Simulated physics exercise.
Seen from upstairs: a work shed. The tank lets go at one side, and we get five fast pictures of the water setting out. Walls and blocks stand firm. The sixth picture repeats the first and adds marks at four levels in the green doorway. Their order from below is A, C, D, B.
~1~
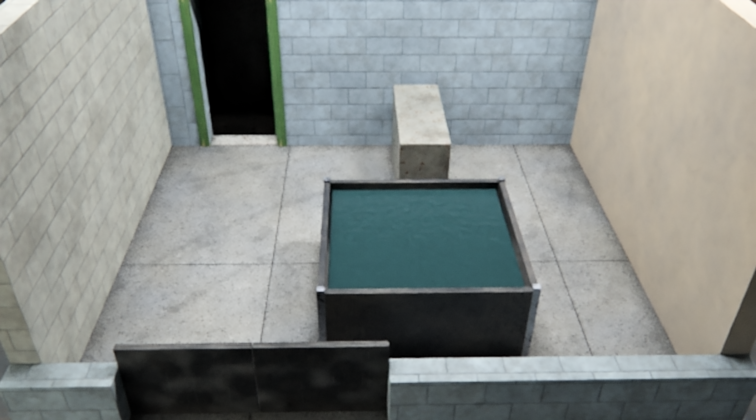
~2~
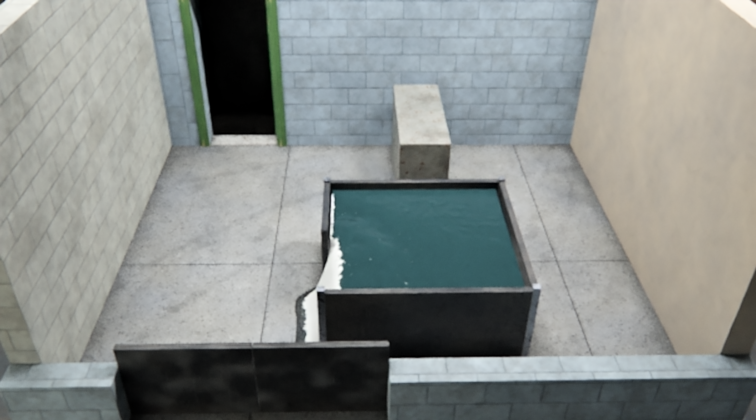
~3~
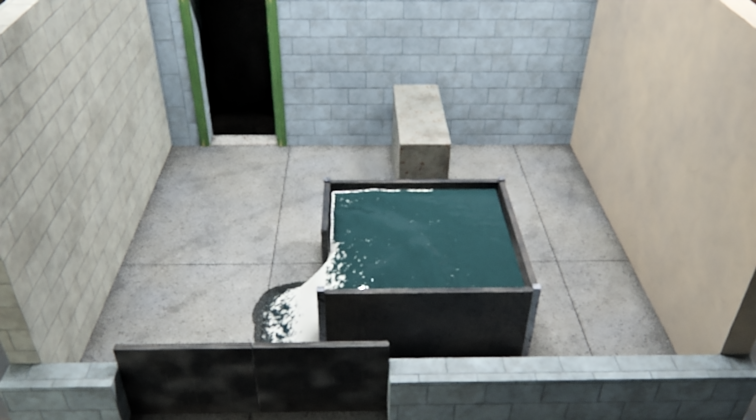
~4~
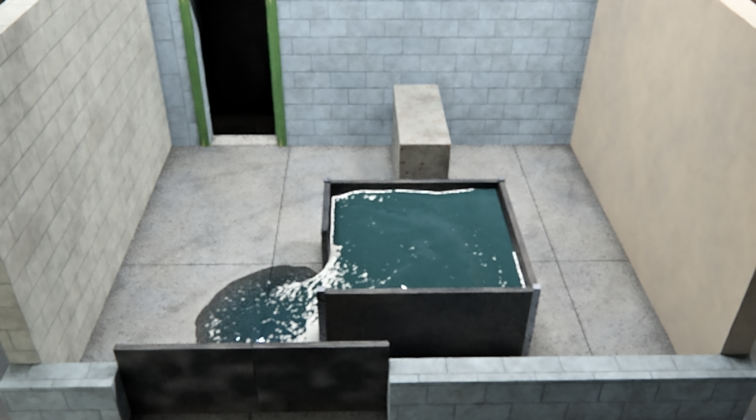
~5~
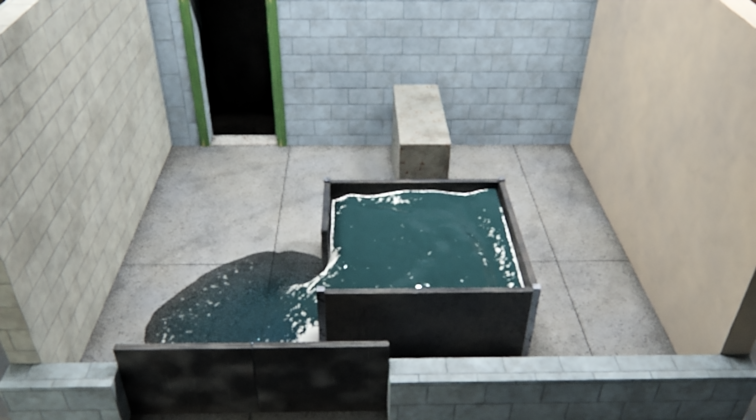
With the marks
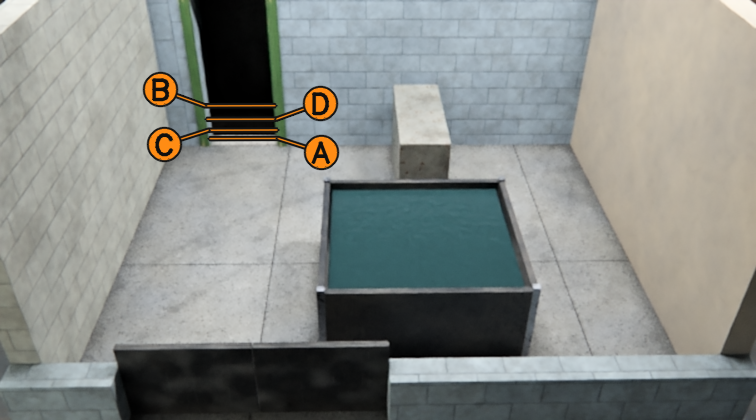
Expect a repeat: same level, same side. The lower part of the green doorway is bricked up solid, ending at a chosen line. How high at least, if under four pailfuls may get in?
C will do.
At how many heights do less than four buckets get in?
Three.
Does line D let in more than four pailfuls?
No, that is safe.
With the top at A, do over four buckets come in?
Yes, that goes wrong.
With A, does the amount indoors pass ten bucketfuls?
Yes, it does.
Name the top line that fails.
That would be A.
On the marked copy, A at (243, 138); B at (240, 105); C at (242, 130); D at (241, 119); from the bottom up A, C, D, B.
Choosing A, some 15 bucketfuls get in.
Choosing B, nothing gets over.
Choosing C, a splash gets over, under a bucket.
Choosing D, nothing gets over.
